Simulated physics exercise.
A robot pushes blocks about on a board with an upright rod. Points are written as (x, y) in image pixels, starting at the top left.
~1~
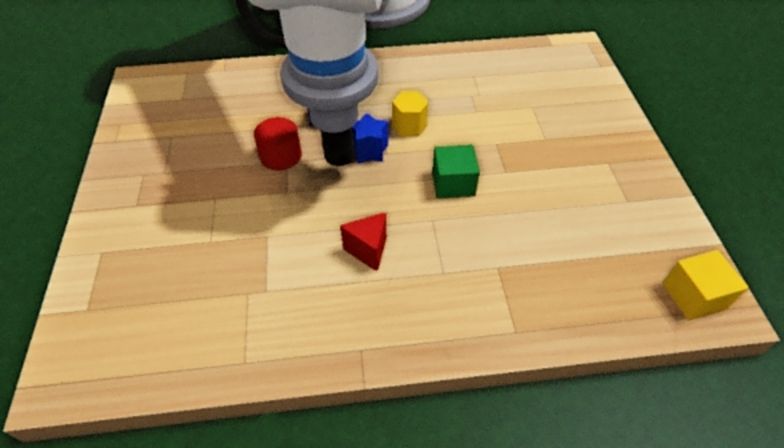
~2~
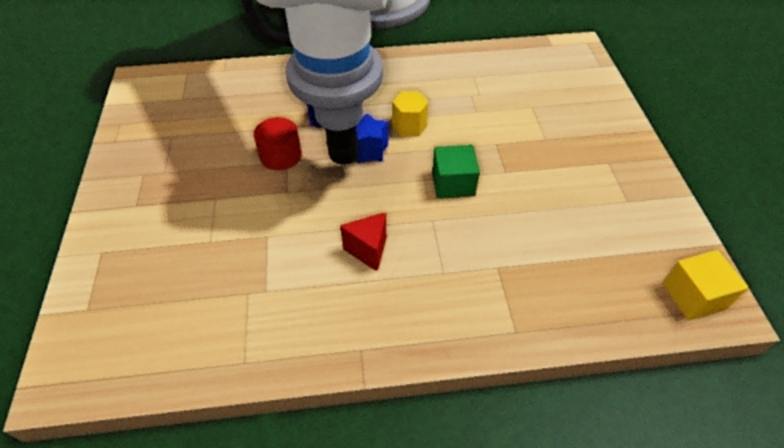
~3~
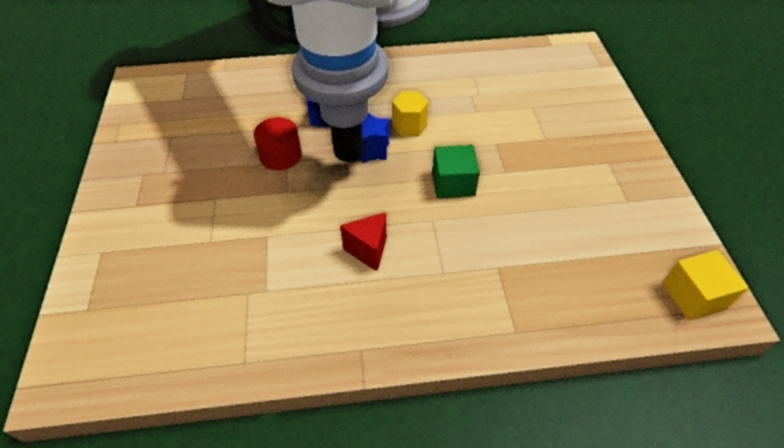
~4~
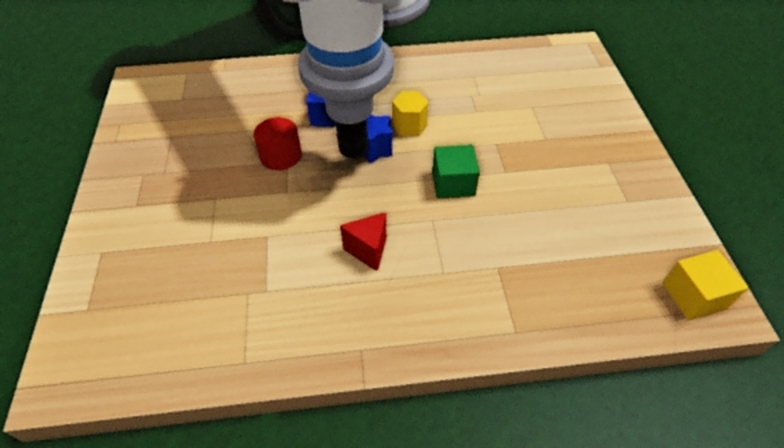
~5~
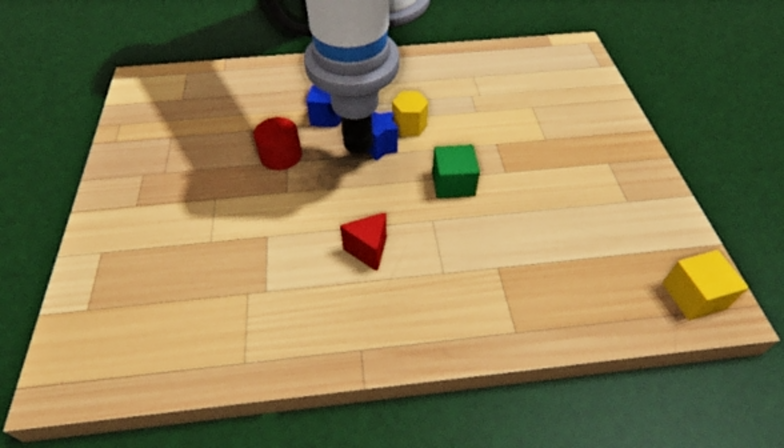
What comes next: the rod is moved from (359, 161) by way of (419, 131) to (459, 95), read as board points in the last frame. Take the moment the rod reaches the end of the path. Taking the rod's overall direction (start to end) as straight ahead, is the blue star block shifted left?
Yes.
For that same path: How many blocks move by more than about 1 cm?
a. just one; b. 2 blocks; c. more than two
Letter b.
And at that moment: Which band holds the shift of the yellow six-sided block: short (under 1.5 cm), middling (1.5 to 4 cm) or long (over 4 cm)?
It goes beyond 4 cm.
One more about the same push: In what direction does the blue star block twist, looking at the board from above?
Short answer: Counterclockwise.
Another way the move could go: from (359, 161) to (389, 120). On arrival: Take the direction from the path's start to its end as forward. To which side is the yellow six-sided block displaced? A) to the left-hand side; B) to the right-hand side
B
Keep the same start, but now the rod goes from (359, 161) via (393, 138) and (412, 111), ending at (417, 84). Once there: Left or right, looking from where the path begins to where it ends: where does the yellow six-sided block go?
The answer is right: Facing from the path's start to its end, that's where the yellow six-sided block shifts.
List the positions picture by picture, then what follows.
In the first picture, tip of the rod at (339, 157), middles of tops, blue star block at (368, 126), yellow six-sided block at (410, 101), green square piece at (457, 158).
In the second picture, rod at (344, 155), nothing pushed.
In the third picture, rod at (348, 152), blue star block at (370, 125).
In the fourth picture, rod at (353, 149), blue star block at (374, 124).
In the fifth picture, rod at (358, 144), blue star block at (378, 121), yellow six-sided block at (410, 101), green square piece at (457, 158).
What follows on the original path. One third of the way, rod at (403, 124); blue star block at (406, 98), turned 35° anticlockwise; yellow six-sided block at (430, 85), turned 35° clockwise.
Two thirds of the way, rod at (436, 101); blue star block at (419, 80), turned 80° anticlockwise; yellow six-sided block at (441, 64), turned 60° clockwise.
At the end, rod at (461, 78); blue star block at (420, 77), turned 105° anticlockwise; yellow six-sided block at (444, 56), turned 20° clockwise; green square piece unmoved.
